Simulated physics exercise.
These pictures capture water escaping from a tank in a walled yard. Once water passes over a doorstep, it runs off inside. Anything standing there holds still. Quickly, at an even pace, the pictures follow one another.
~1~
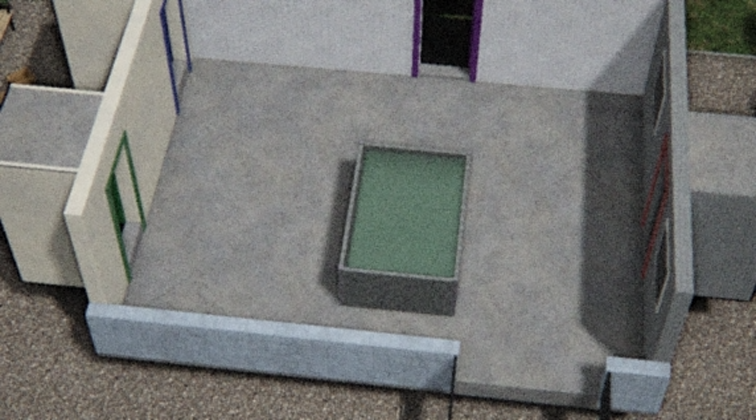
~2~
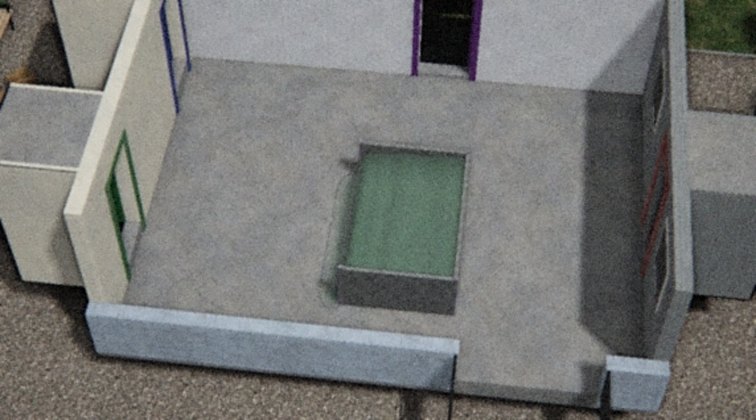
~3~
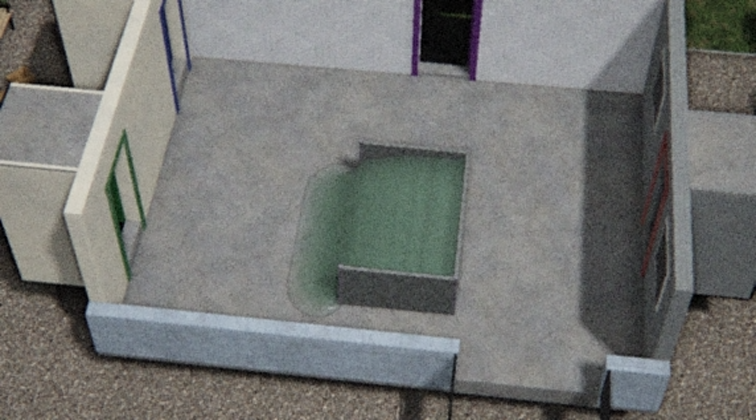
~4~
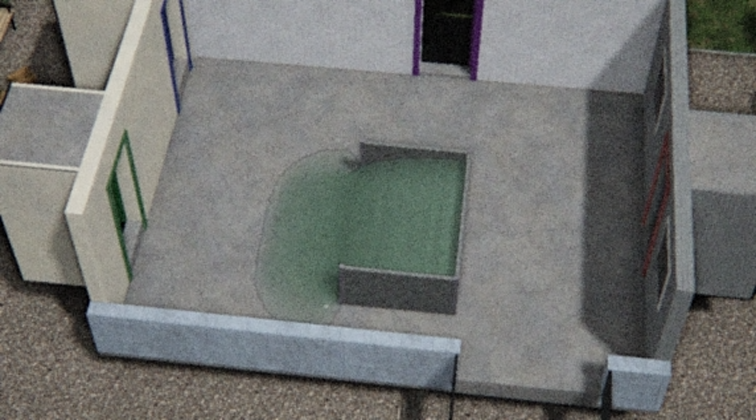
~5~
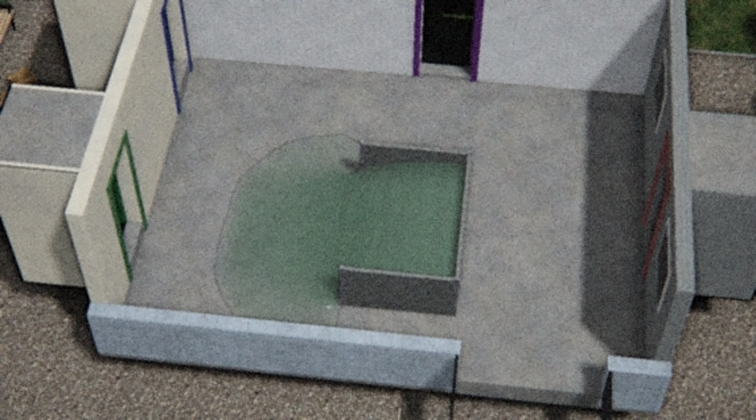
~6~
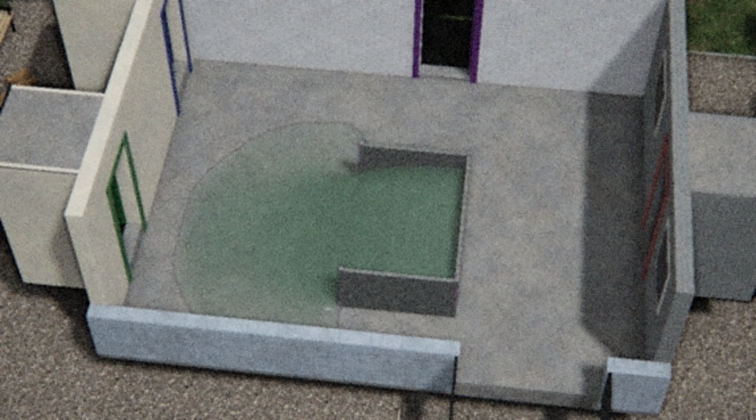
A walled yard with a grey floor is seen from above at a steady, slanting angle. A dark grey tank of green water sits near the middle, with a purple-edged doorway behind it, green and blue-edged openings in the cream left wall, and a low pale blue wall in front. The tank's left side opens, and the water spreads leftward across the floor in a widening, rounded sheet.
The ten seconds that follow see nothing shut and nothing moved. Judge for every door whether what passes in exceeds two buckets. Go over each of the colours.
One by one: Purple door: No more than two buckets, red door: No more than two buckets, blue door: No more than two buckets, green door: More than two buckets.
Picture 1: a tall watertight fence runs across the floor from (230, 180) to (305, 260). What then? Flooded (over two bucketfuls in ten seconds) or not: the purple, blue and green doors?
Here's how it goes: The purple door remains below, the blue door ends up swamped, the green door remains below.
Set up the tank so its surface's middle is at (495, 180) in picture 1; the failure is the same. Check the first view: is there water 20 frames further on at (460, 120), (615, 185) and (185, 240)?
One after the other: Free of water, not flooded, covered.
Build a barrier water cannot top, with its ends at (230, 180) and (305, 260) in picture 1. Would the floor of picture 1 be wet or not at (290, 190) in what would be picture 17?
I'd say it ends up swamped.
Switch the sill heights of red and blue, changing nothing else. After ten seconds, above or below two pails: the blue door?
Result: Blue door crosses the threshold.
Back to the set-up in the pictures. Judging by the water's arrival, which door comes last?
That is the red-painted one.
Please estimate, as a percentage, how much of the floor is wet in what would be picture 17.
Roughly 40 percent.
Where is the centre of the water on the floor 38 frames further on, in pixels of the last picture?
My pick is pixel (321, 189).
A moment on, water covers 40 % of the floor; the purple door not reached, the red door not reached, the blue door wet at the sill, nothing in, the green door over two buckets in.
Next, water covers 40 % of the floor; the purple door not reached, the red door not reached, the blue door wet at the sill, nothing in, the green door far over two buckets in.
Then, water covers 45 % of the floor; the purple door not reached, the red door not reached, the blue door under two buckets in, the green door far over two buckets in.
Later, water covers 90 % of the floor; the purple door wet at the sill, nothing in, the red door not reached, the blue door under two buckets in, the green door far over two buckets in.
In the end, water covers 100 % of the floor; the purple door wet at the sill, nothing in, the red door under two buckets in, the blue door under two buckets in, the green door far over two buckets in.
